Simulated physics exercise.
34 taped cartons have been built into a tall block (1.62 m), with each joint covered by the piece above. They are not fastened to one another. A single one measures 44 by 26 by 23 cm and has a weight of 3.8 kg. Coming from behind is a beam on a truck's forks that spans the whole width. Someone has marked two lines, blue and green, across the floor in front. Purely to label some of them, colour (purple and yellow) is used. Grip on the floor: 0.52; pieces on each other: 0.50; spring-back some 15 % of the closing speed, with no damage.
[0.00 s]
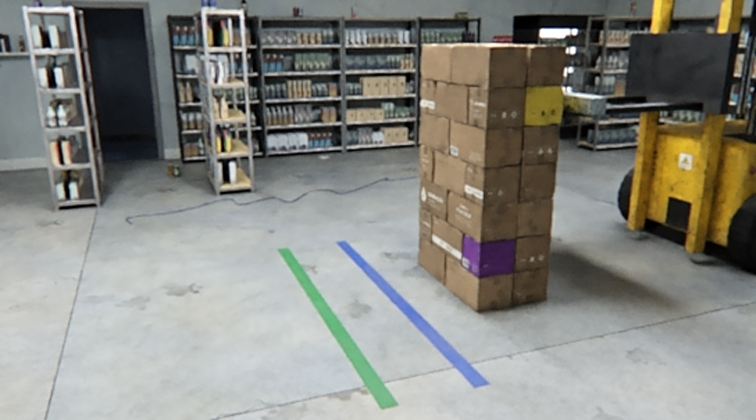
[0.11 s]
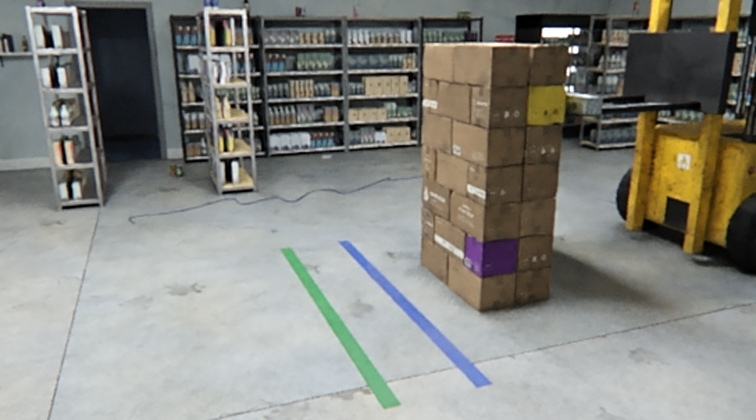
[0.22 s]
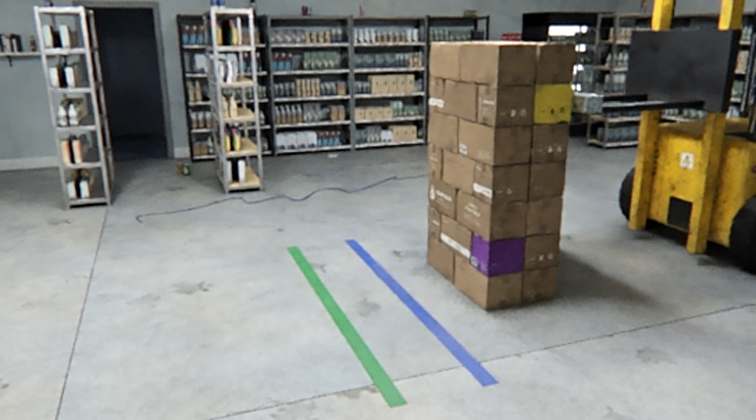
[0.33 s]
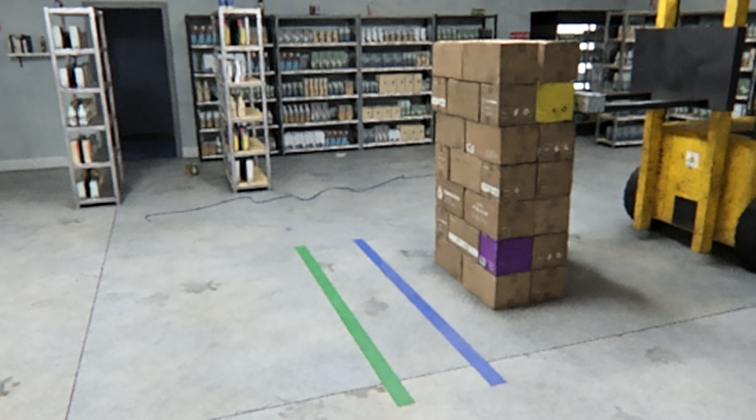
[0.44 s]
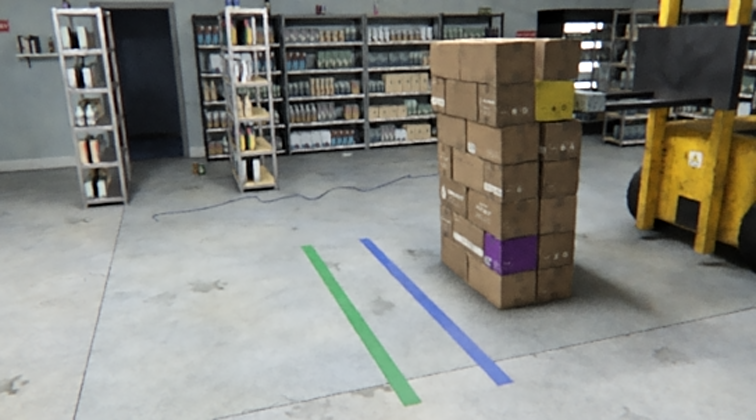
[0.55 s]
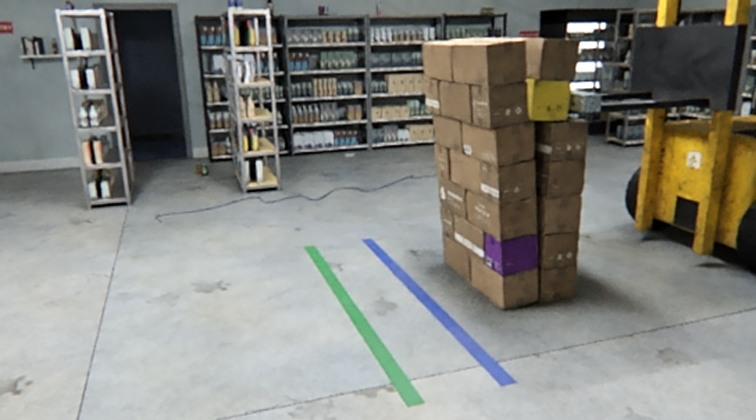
To begin with, a tall block of brown cartons, one yellow and one purple, stands on a floor marked with green and blue lines, a yellow truck at the right. The truck's dark beam reaches the block, then upper and middle cartons shift left, opening a gap and leaning slightly.
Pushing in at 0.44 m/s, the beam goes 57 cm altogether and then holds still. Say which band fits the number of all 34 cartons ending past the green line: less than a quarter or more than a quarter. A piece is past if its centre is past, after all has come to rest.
The band is upwards of a quarter.
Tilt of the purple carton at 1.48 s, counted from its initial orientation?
Near 50 degrees from where it started.
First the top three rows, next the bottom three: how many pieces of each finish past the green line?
From the top 9, from the bottom 0.
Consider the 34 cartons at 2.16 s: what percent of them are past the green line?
30 percent by then.
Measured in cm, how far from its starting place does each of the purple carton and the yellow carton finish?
For purple it's roughly 60 cm, and for yellow it's roughly 120 cm.
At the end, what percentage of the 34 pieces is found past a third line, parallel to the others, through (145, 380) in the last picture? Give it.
Share past the line: Close to 0 per cent.
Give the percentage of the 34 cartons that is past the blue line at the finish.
60 per cent.
After 1.04 s, none of the 34 cartons past the green line, 34 disturbed; purple carton 18° from how it stood; yellow carton 17° from how it stood.
After 1.48 s, 5 of the 34 cartons past the green line; purple carton 48° from how it stood; yellow carton 42° from how it stood, 58 cm lower.
After 2.16 s, 11 of the 34 cartons past the green line; purple carton on its side; yellow carton 90 cm lower.
In the end (3.7 s), 13 of the 34 cartons past the green line; purple carton on its side; yellow carton 90 cm lower. That is 38 per cent. From the last view, middles, purple carton near (441, 295), yellow carton near (446, 262).
